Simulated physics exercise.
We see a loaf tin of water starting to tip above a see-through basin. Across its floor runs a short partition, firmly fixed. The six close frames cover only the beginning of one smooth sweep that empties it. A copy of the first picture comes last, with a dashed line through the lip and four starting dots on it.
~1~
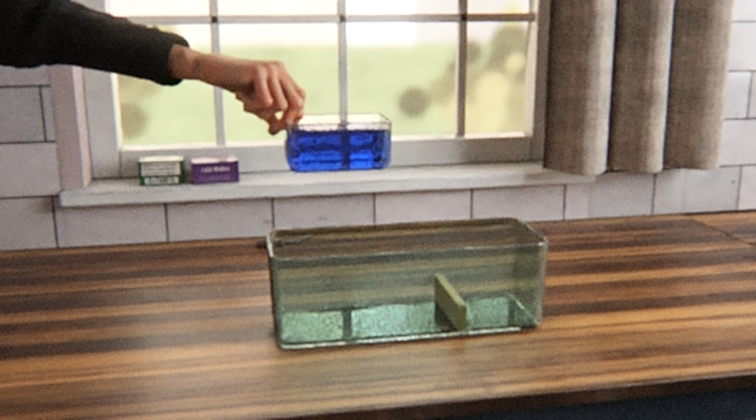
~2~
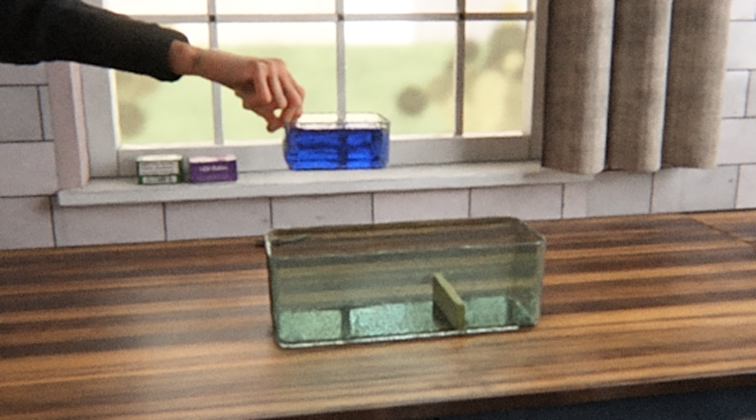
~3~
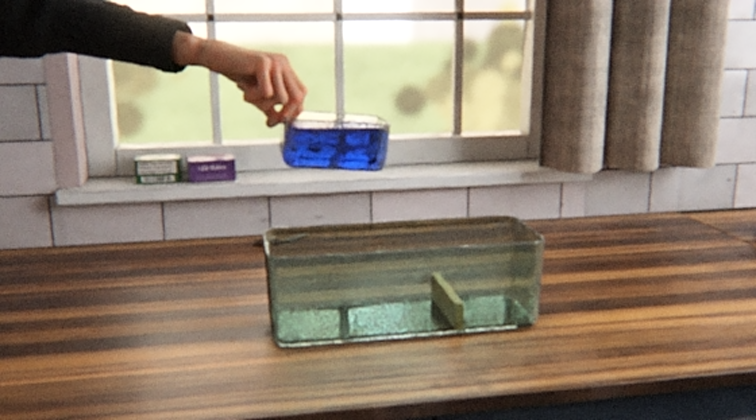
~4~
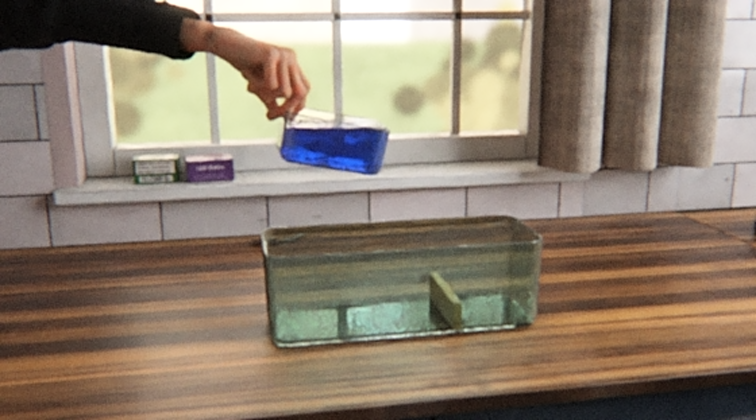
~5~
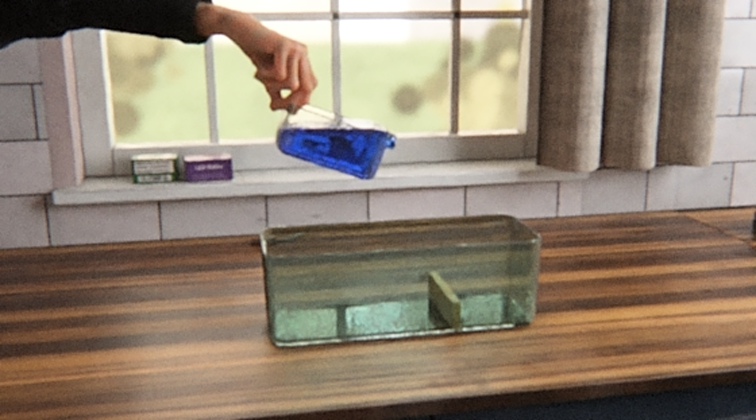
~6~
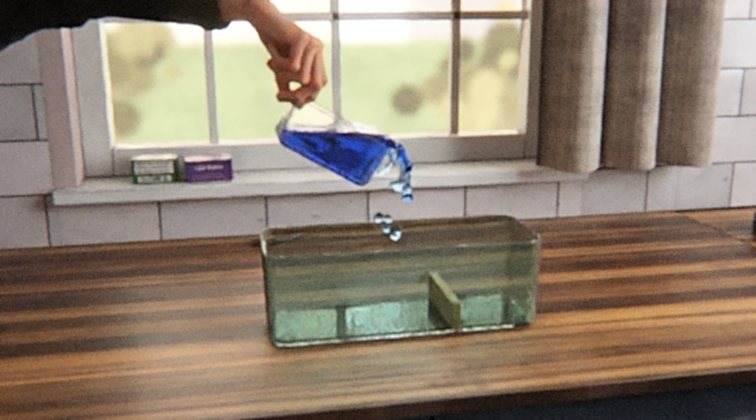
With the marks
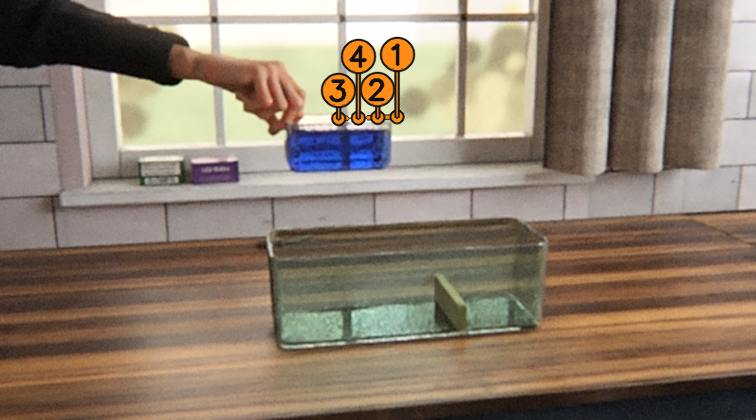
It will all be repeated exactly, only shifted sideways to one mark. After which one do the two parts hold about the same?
The answer is dot 1.
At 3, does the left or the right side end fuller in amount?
More ends on the left.
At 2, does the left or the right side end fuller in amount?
The left side.
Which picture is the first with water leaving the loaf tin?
Picture 5.
On the marked copy, 1 at (397, 116); 2 at (377, 117); 3 at (338, 118); 4 at (358, 118).
With 1, about 46 % ends left of the wall and 54 % right of it.
With 2, about 87 % ends left of the wall and 13 % right of it.
With 3, about 93 % ends left of the wall and 6 % right of it.
With 4, about 95 % ends left of the wall and 5 % right of it.
